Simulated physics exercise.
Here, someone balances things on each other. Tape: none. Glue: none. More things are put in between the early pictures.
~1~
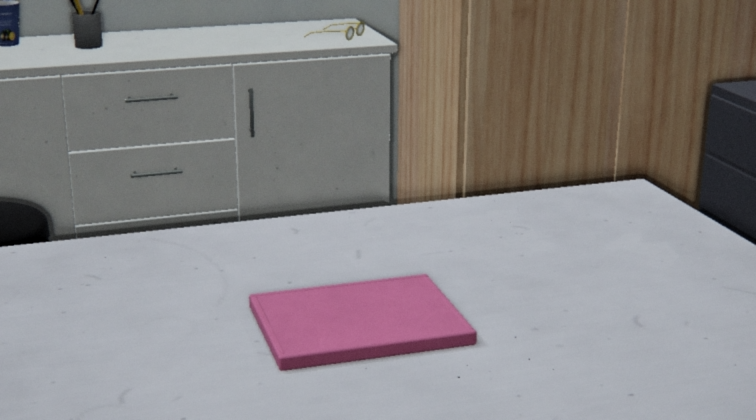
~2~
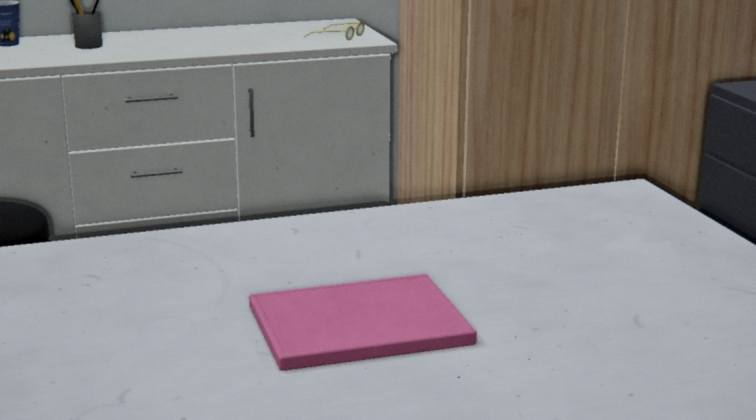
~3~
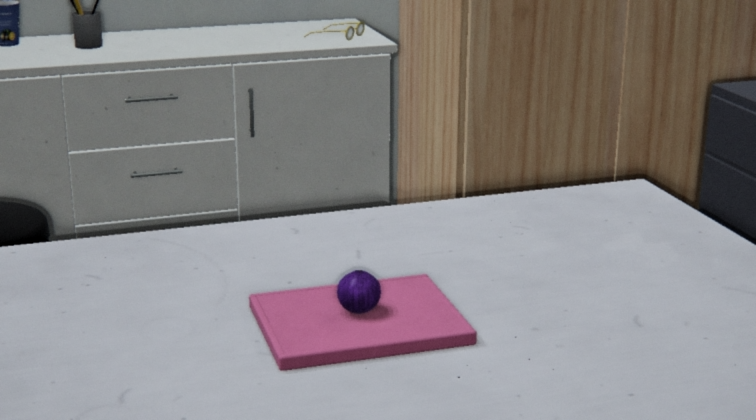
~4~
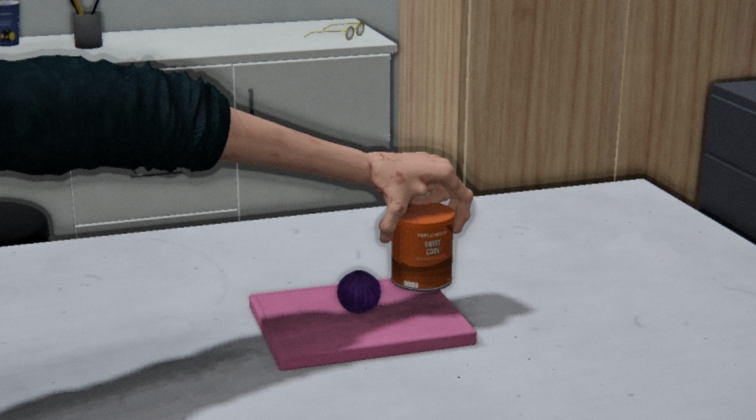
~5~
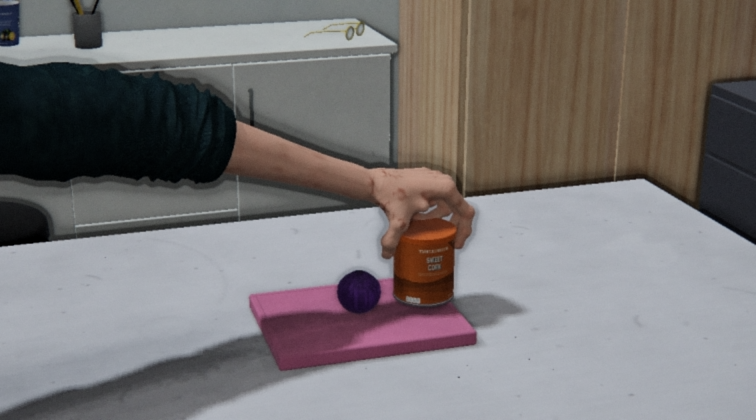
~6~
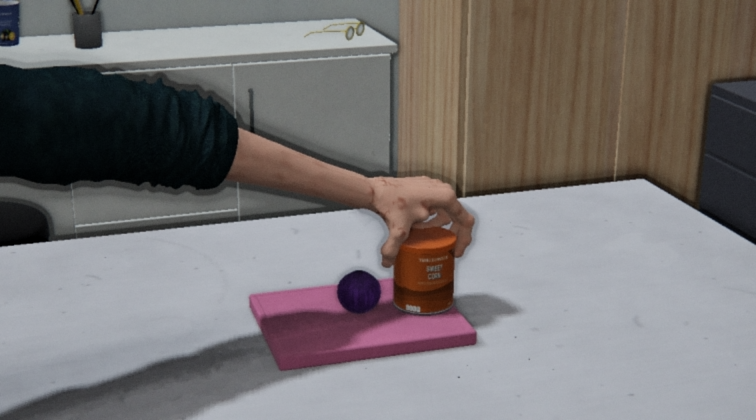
A hand lowered an orange pot onto the right side of a pink tray on a pale table and kept hold of it, after a dark purple ball had appeared on the tray.
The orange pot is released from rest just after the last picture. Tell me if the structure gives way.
Nothing falls.
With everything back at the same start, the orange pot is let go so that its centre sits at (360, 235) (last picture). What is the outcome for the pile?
Next, the heap comes down.
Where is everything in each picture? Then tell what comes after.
The last thing is not in view yet; pink tray (359, 319), in the first picture.
The last thing is not in view yet; pink tray (359, 319), in the second picture.
The last thing is not in view yet; pink tray (359, 319), in the third picture.
Still above its spot; orange pot (422, 246); pink tray (359, 319), in the fourth picture.
Still above its spot; orange pot (424, 261); pink tray (359, 319), in the fifth picture.
Set down, still held; orange pot (424, 270); pink tray (359, 319), in the sixth picture.
Then, 0.90 s later than the last frame, all is still.
Then, 2.00 s later than the last frame, orange pot resting near (424, 270).
When it is over, all 3 as before. End places, in pixels of the last picture, orange pot near (424, 270). The pile holds.
